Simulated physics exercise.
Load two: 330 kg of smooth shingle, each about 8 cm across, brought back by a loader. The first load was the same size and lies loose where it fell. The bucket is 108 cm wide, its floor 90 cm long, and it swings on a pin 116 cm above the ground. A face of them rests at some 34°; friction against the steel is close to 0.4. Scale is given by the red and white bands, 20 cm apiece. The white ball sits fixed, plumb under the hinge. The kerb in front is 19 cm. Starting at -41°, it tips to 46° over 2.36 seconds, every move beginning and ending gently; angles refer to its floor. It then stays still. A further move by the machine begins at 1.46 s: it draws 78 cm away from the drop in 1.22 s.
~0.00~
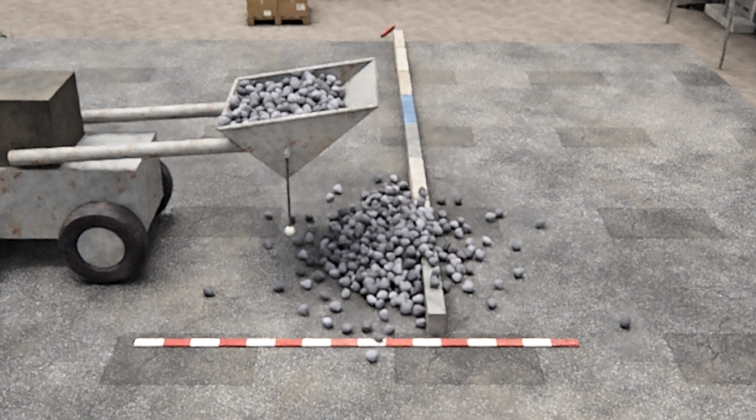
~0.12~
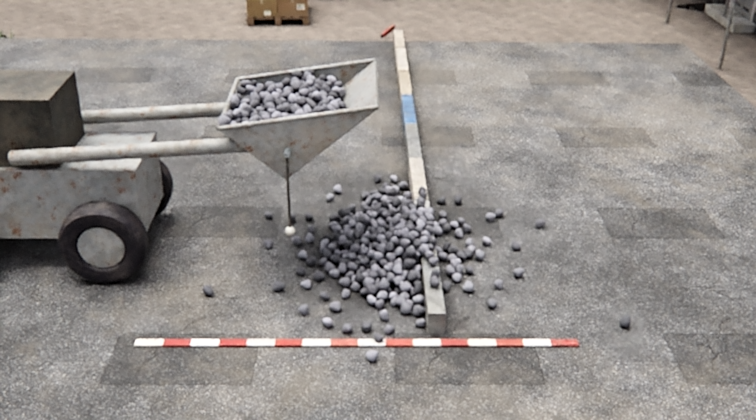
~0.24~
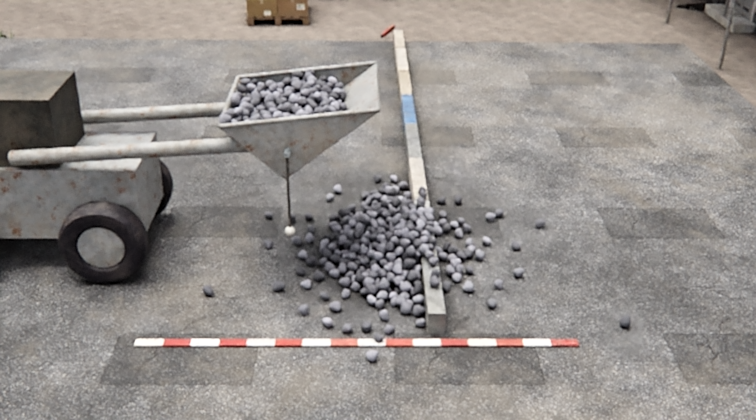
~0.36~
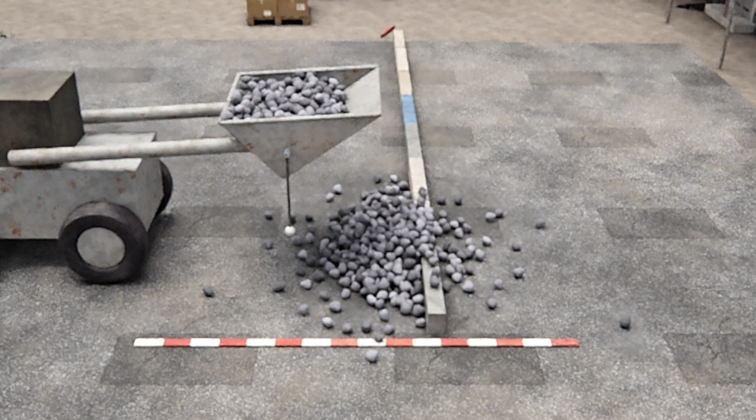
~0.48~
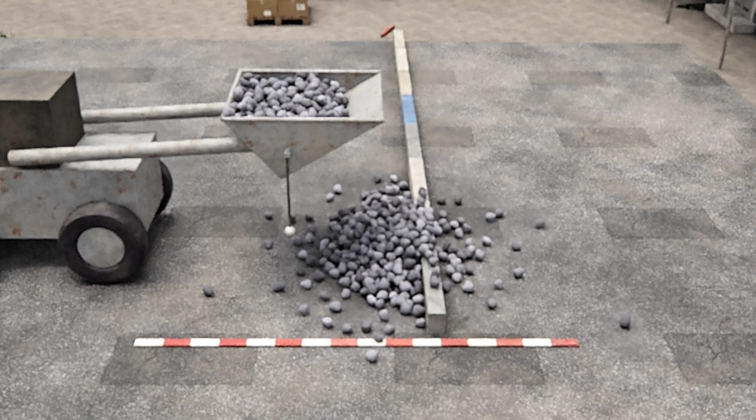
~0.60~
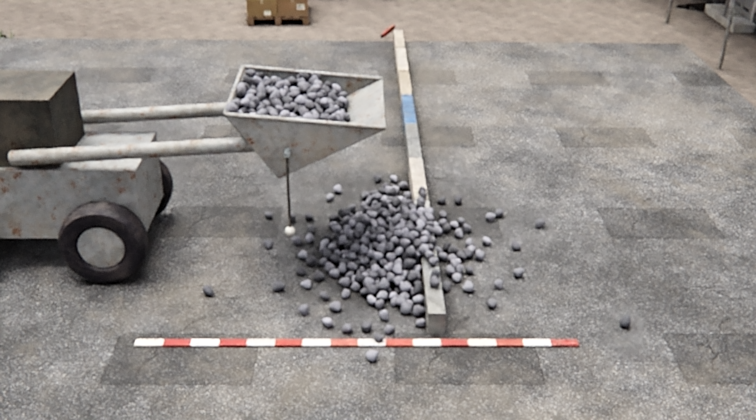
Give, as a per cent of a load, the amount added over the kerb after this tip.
Close to 1 parts in a hundred.
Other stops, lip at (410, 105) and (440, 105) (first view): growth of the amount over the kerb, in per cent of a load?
Case one about 15 %, case two about 40 %.
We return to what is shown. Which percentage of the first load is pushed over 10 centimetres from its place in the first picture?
I'd say roughly 5 per cent of them.
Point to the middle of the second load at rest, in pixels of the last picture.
Their middle rests near (342, 235).
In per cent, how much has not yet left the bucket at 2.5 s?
About 0 per cent is held.
After 1.8 s the floor is at 32°; in per cent of one load, 75 in the bucket, 117 on this side of the kerb, 8 over the kerb; the foremost stones are at (520, 250).
After 2.5 s the floor is at 46°; in per cent of one load, 0 in the bucket, 192 on this side of the kerb, 9 over the kerb; the foremost stones are at (520, 250).
After 3.1 s the floor is at 46°; in per cent of one load, 0 in the bucket, 191 on this side of the kerb, 9 over the kerb; the foremost stones are at (520, 250).
After 5.8 s the floor is at 46°; in per cent of one load, 0 in the bucket, 191 on this side of the kerb, 9 over the kerb; the foremost stones are at (520, 250). Net gain over the kerb, 1.
